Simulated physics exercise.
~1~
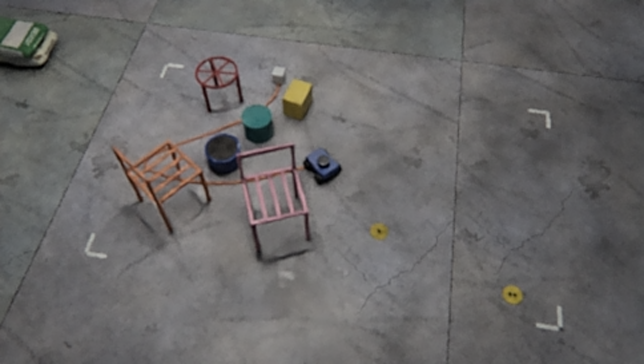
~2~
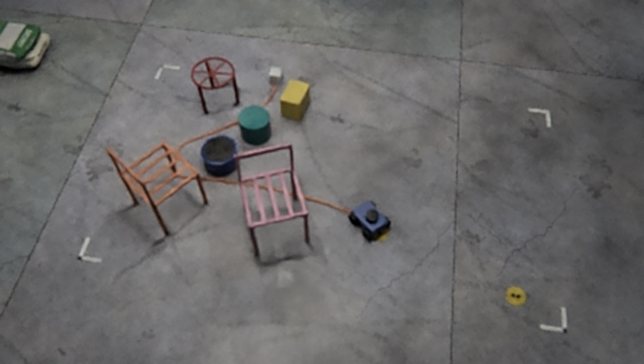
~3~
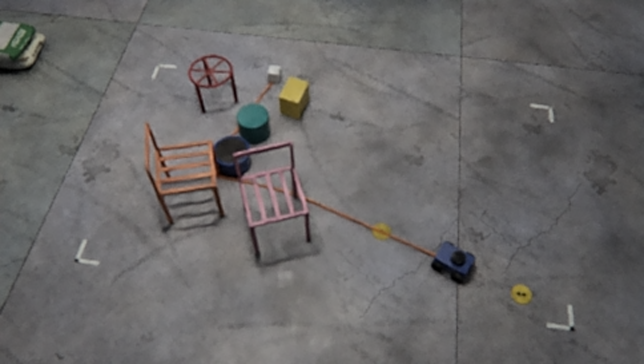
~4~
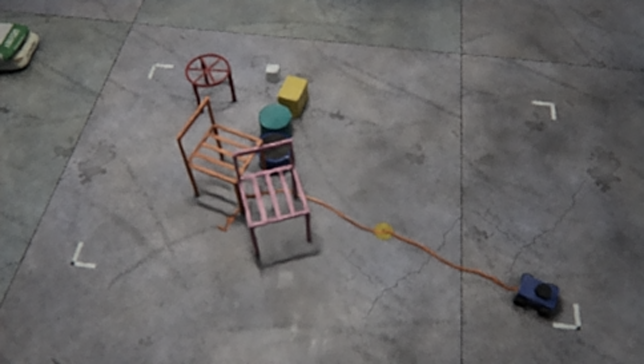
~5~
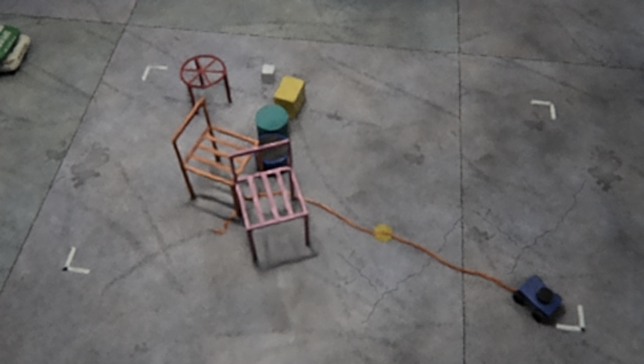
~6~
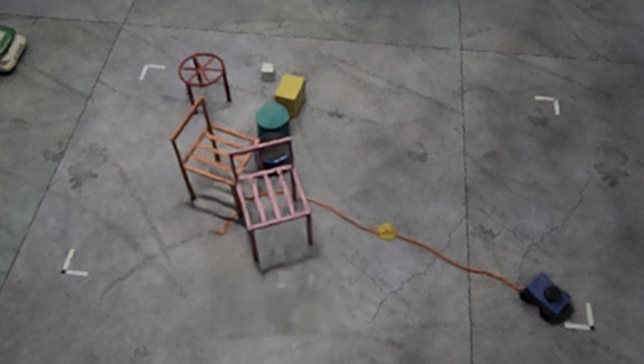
A small blue cart trailing an orange lead sits among objects on a grey concrete floor marked with white tape corners, seen from high above. An orange chair stands at left, a pink chair in front, with a blue pot and teal bucket between them and a red stool and yellow crate behind. The cart drives right and down to one yellow mark, then toward the second, pulling the lead straight. The orange chair swings right, and the pot and bucket shift right. The plug comes free, and the cart stops near the lower right corner, its lead slack, everything upright.
